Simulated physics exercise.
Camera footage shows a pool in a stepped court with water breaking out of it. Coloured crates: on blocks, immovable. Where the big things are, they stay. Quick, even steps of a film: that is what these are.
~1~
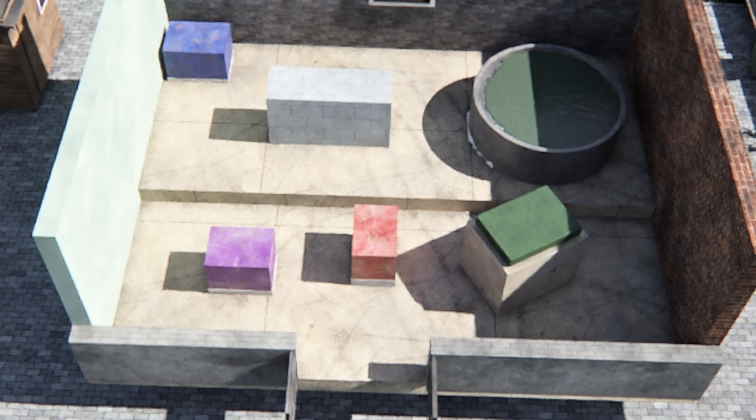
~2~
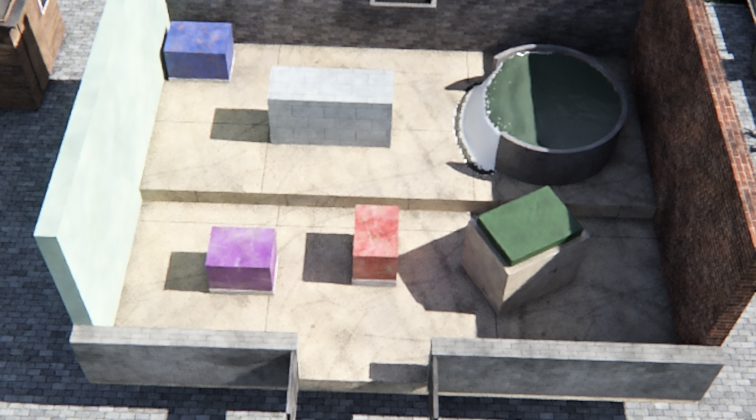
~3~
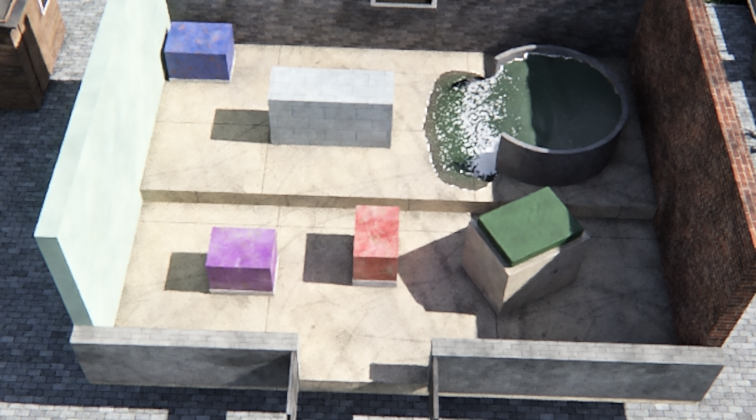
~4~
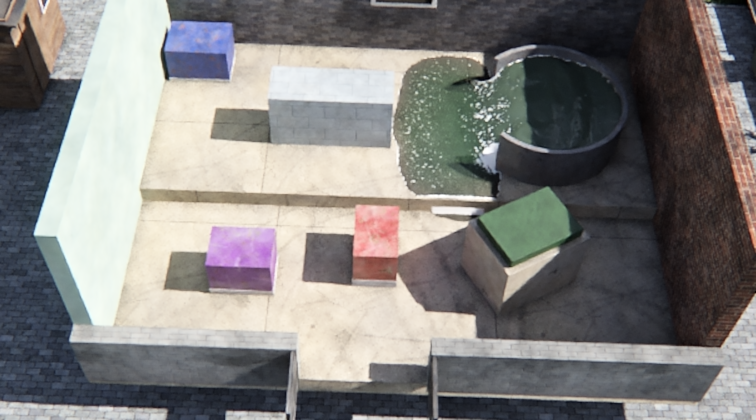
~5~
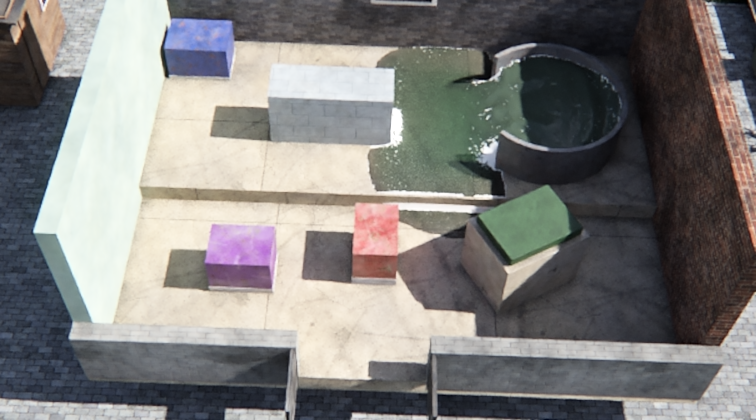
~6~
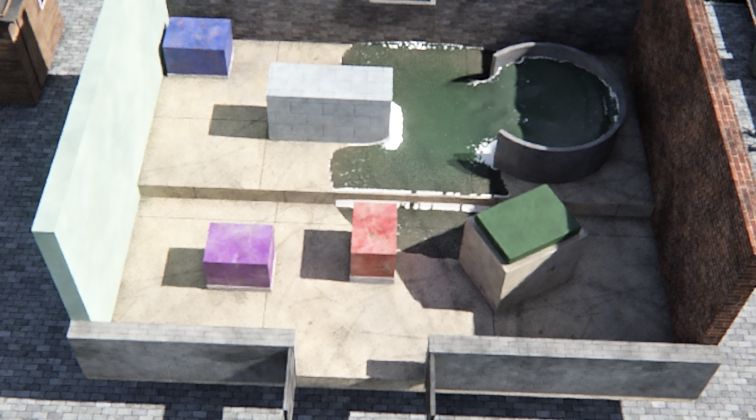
The clip opens on a round pool of still green water in a walled, stepped court with coloured crates. Water bursts from the pool's left side and spreads left in a foaming sheet across the upper level, reaching the grey block, passing behind it and running over the step's edge.
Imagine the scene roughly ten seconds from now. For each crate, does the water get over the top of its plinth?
Result: The blue crate will be reached; the purple crate will be reached; the red crate will be reached.
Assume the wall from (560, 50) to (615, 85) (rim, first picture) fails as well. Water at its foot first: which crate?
That would be the blue crate.
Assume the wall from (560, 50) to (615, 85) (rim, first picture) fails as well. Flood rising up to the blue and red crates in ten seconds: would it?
Observed: Blue is doused; red stays clear.
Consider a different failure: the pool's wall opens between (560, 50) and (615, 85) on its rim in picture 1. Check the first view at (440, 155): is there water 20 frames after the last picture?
Untouched.
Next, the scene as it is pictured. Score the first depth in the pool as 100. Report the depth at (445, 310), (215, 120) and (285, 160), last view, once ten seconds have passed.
My figures are about 10, 6 and 2 percent.
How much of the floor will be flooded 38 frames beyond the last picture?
Roughly 85 percent, I'd say.
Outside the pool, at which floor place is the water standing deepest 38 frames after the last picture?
Around (111, 326).
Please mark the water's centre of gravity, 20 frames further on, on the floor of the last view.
Close to (351, 140).
A moment on, water covers 35 % of the floor; the blue crate water round its plinth, the purple crate water round its plinth, the red crate water round its plinth.
Next, water covers 50 % of the floor; the blue crate water round its plinth, the purple crate water round its plinth, the red crate water round its plinth.
Then, water covers 65 % of the floor; the blue crate water round its plinth, the purple crate water round its plinth, the red crate water round its plinth.
Later, water covers 85 % of the floor; the blue crate water round its plinth, the purple crate water round its plinth, the red crate water round its plinth.
In the end, water covers 95 % of the floor; the blue crate was topped, the purple crate was topped, the red crate was topped.
